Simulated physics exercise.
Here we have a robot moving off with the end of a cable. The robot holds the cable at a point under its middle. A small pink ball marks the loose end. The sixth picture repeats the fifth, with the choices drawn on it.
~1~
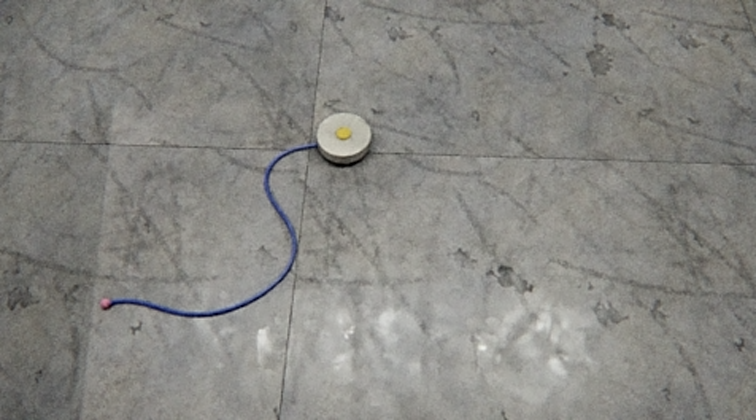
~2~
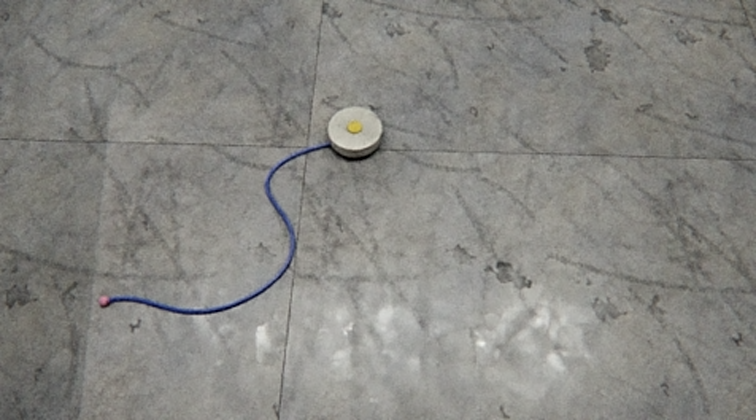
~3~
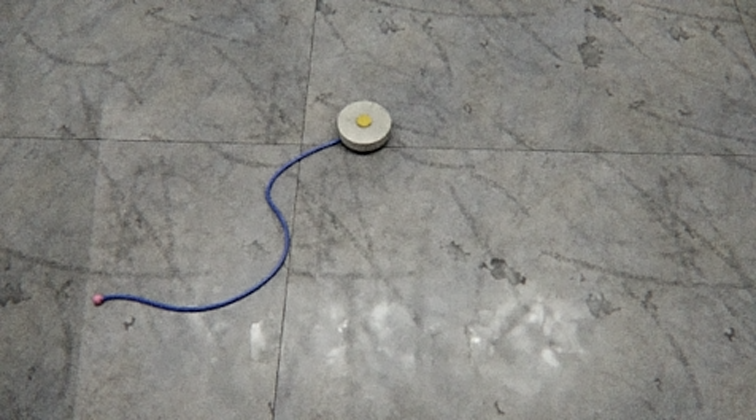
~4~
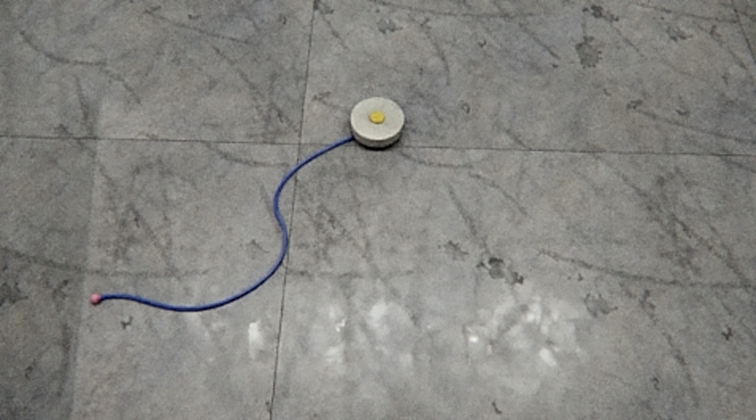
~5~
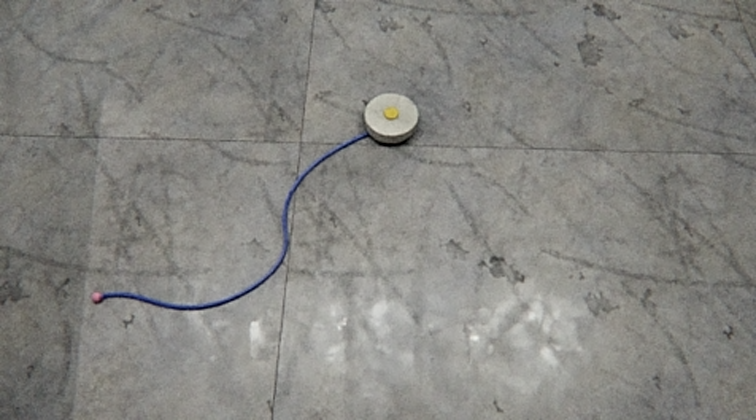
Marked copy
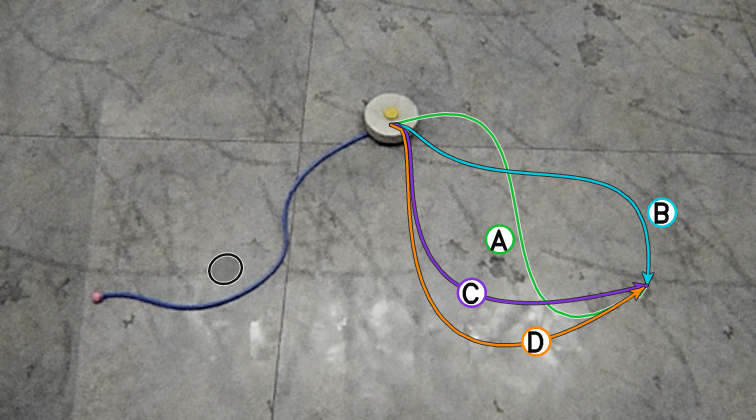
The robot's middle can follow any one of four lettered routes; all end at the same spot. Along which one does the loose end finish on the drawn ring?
The end stops on the ring with A.
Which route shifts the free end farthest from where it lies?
Route B.
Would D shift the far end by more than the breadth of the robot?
On that route, yes.
On the marked copy, A from (391, 125) via (515, 204) to (647, 285); B from (391, 125) via (549, 175) to (647, 285); C from (391, 125) via (446, 277) to (647, 285); D from (391, 125) via (437, 312) to (643, 288); the ring at (226, 269).
Following A. Soon after the start, robot (506, 155), middle of the cable (322, 201), free end (136, 293).
Later, robot (545, 295), middle of the cable (344, 230), free end (145, 290).
In the end, robot (651, 281), middle of the cable (433, 280), free end (226, 266); the free end is on the ring.
As for the rest, B leaves the free end at (255, 256); C leaves the free end at (221, 293); D leaves the free end at (223, 300).
